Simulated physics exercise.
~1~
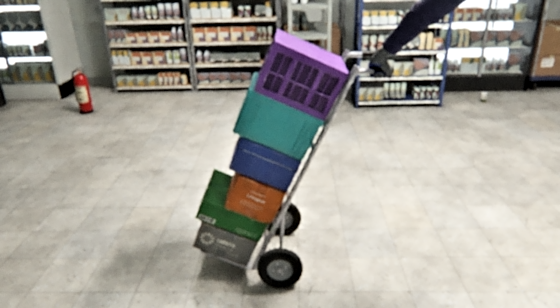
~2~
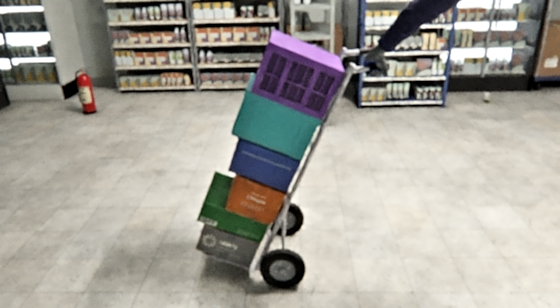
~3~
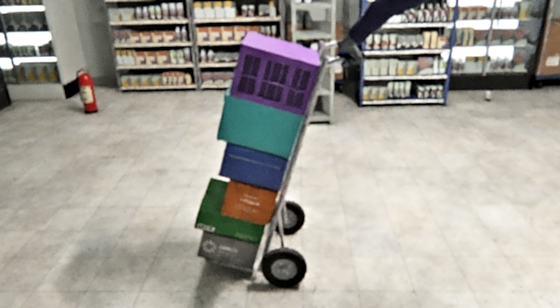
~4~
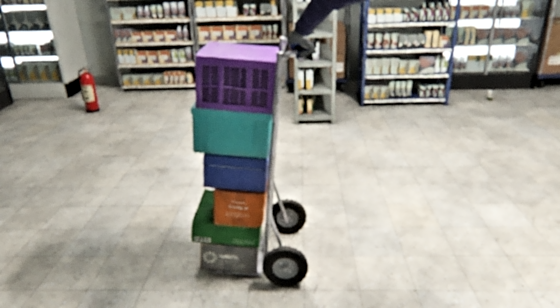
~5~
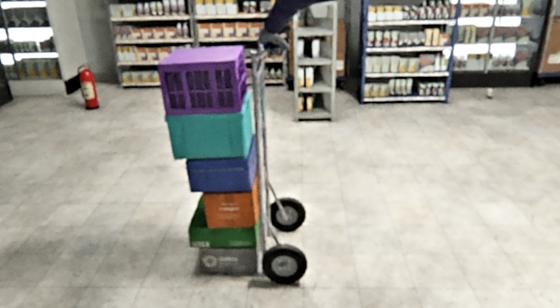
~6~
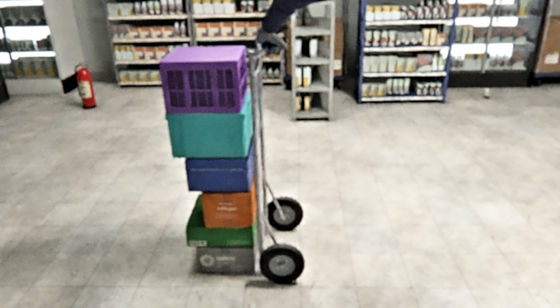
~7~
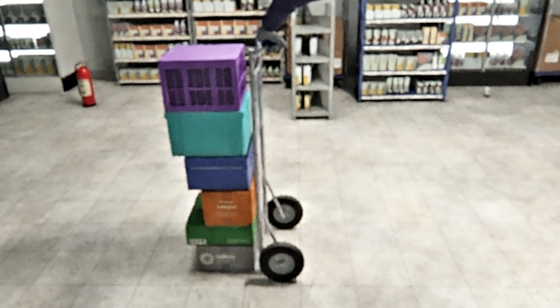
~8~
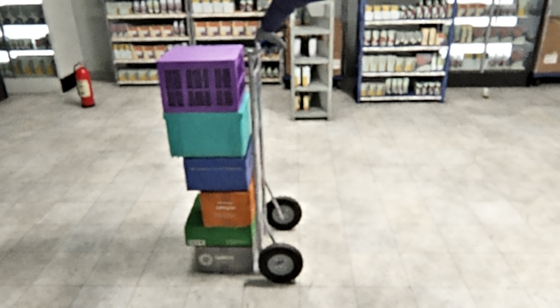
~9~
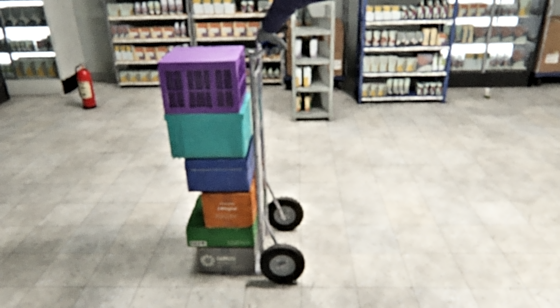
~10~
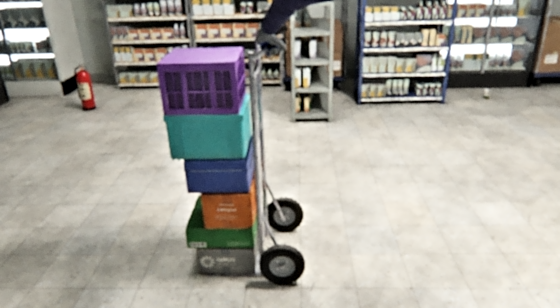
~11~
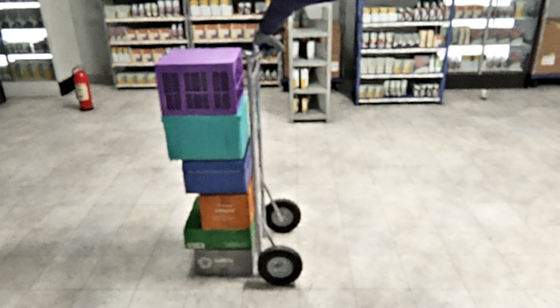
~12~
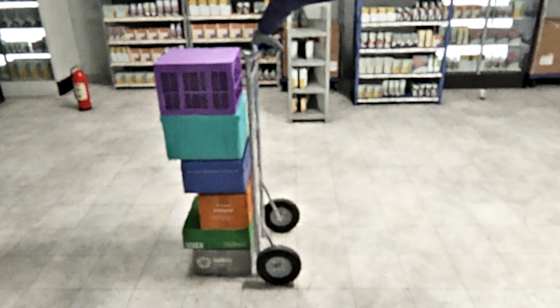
At the start, a two-wheeled hand truck leans back to the right in a shop aisle, held by a dark-sleeved arm, with a purple crate on top of turquoise, blue, orange, green and grey boxes. After a brief pause, the arm pushes the handle up and to the left, and the leaning stack begins to rise. The truck swings upright and its base settles flat on the floor, with the upper boxes sitting out to the left of the lower ones. Nothing falls, and the uneven stack stands still on the truck, the hand still at the handle.
